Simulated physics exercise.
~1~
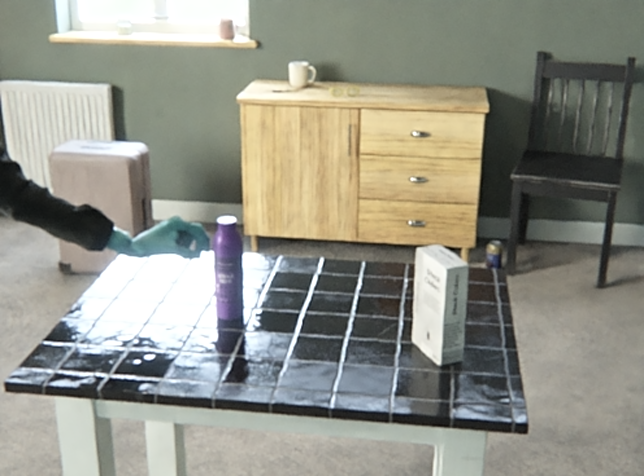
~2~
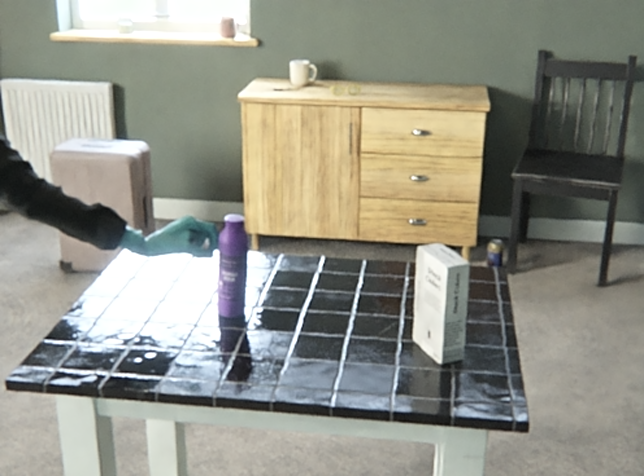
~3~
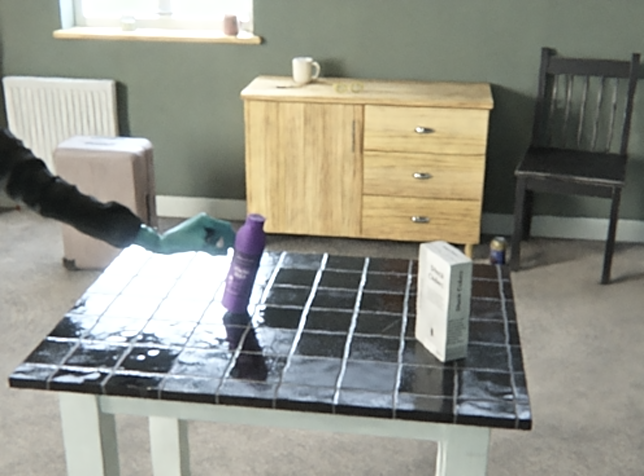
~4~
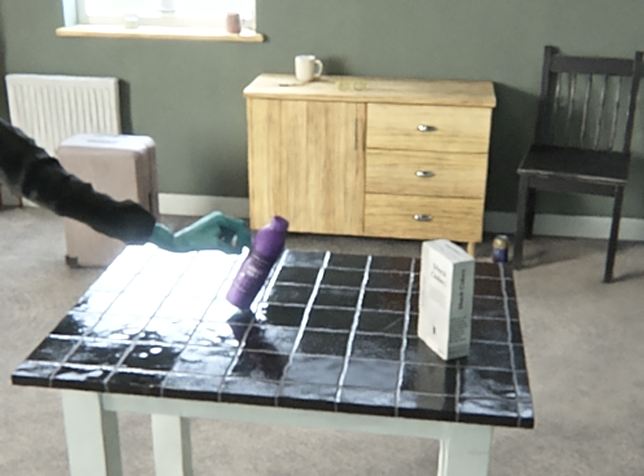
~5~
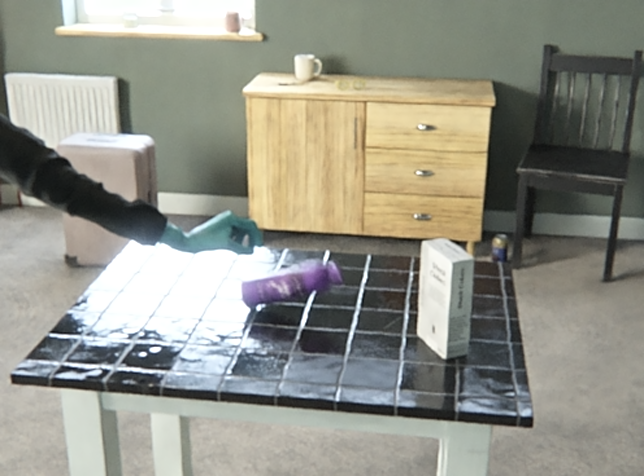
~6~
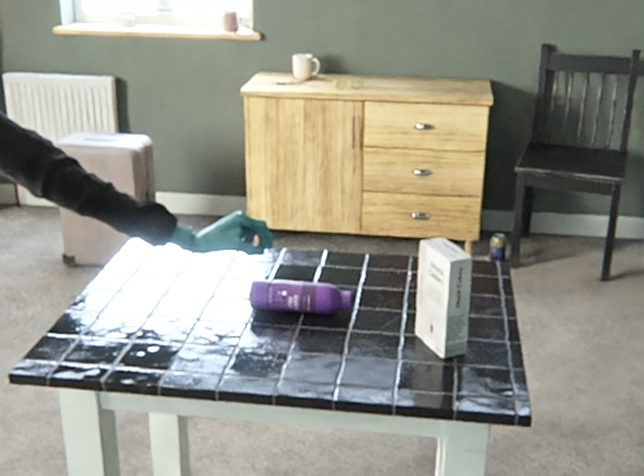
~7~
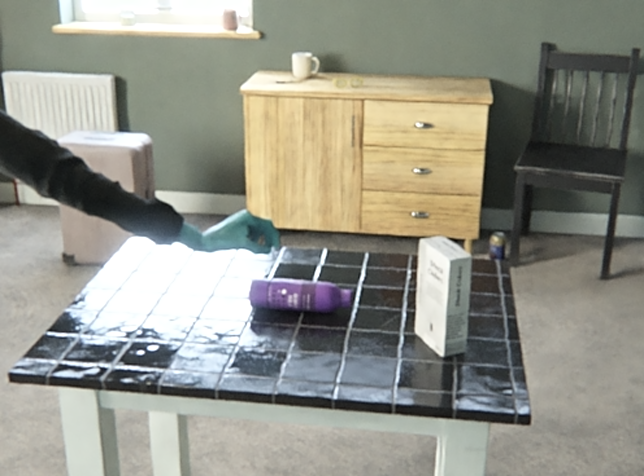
On a dark tiled table, a gloved hand pushes a purple bottle, which topples onto its side.
